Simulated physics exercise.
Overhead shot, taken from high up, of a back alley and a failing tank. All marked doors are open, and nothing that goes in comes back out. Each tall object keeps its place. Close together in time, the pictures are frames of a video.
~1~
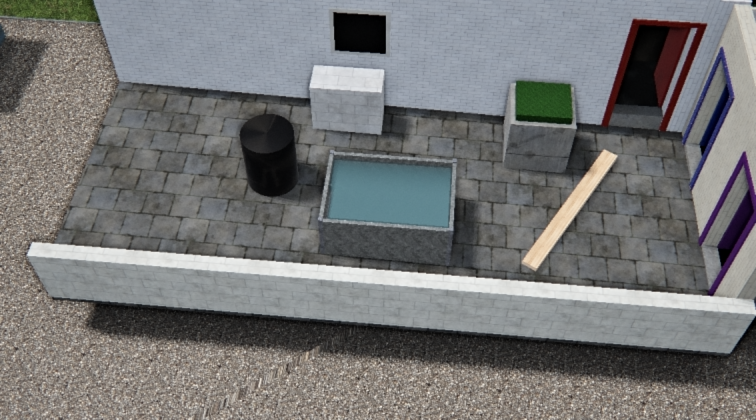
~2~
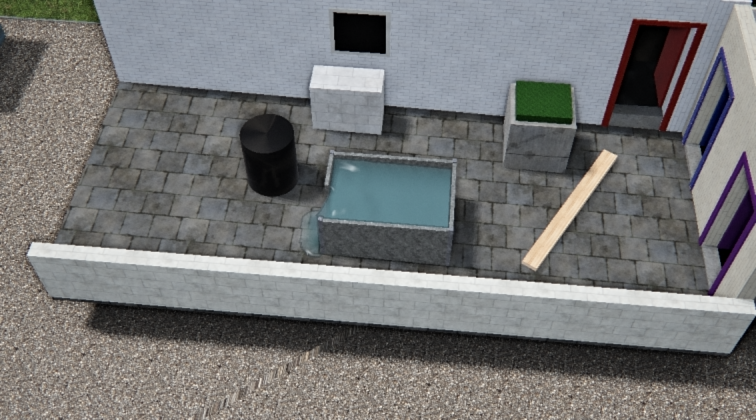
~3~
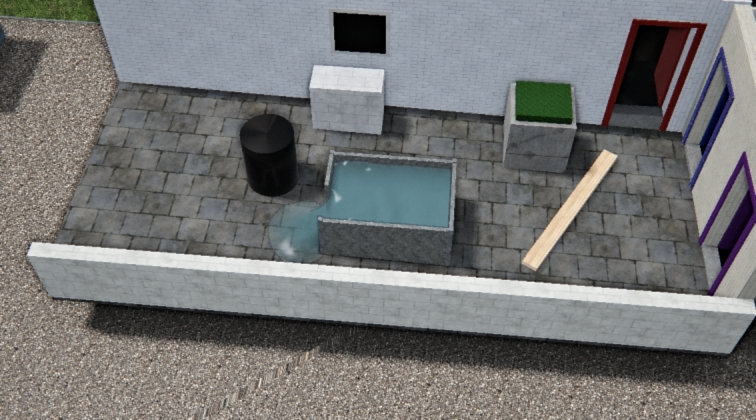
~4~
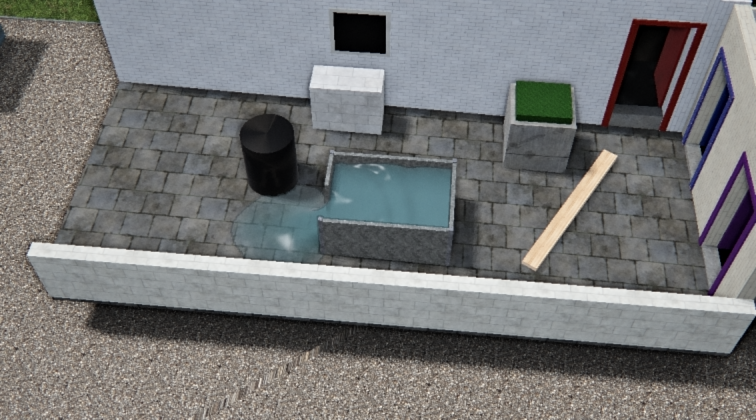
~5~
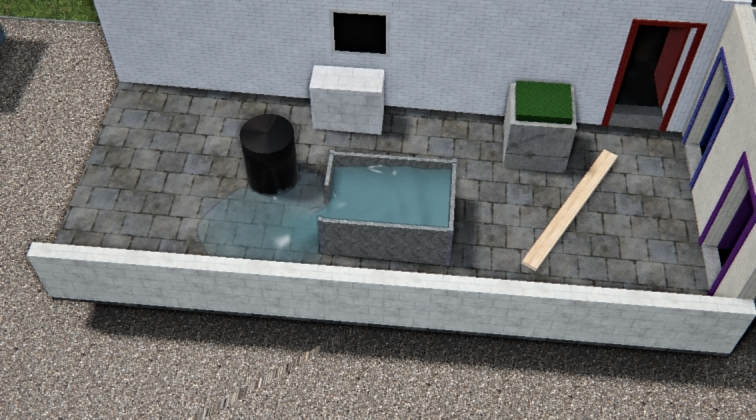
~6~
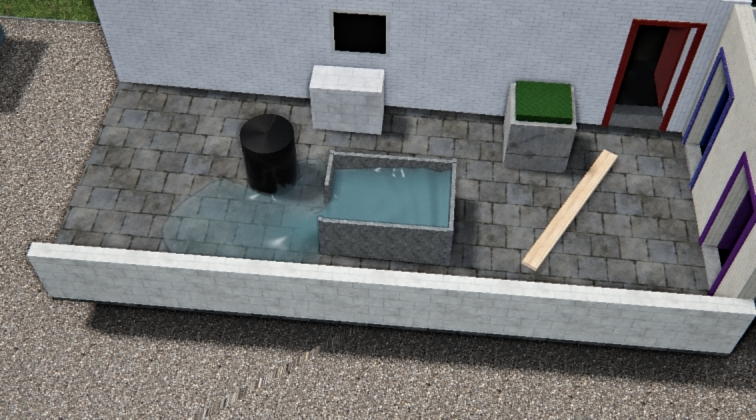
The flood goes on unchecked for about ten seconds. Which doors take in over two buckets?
Door by door: The red door does not, the blue door does not, the purple door does not.
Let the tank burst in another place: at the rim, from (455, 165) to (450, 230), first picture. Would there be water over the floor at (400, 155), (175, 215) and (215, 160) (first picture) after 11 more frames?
The first spot is spared, the second spared, the third spared.
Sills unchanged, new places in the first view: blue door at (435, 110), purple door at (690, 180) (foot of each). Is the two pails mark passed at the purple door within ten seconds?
Afterwards, the purple one stays beneath the mark.
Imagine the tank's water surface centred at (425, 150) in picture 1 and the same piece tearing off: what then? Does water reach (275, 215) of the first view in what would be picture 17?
Soaked.
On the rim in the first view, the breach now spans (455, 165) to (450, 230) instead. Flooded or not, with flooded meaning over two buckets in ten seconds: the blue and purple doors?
Result - blue door tops the mark, purple door tops the mark.
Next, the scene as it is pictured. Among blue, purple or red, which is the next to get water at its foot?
I'd say the purple one.
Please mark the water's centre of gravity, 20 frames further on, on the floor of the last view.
I'd put it at around (314, 221).
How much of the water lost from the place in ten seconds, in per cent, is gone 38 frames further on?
It comes to around 85 per cent.
A moment on, water covers 25 % of the floor; the red door not reached, the blue door not reached, the purple door not reached.
Next, water covers 30 % of the floor; the red door not reached, the blue door not reached, the purple door not reached.
Then, water covers 35 % of the floor; the red door not reached, the blue door not reached, the purple door not reached.
Later, water covers 35 % of the floor; the red door not reached, the blue door not reached, the purple door not reached.
In the end, water covers 45 % of the floor; the red door not reached, the blue door not reached, the purple door wet at the sill, nothing in.
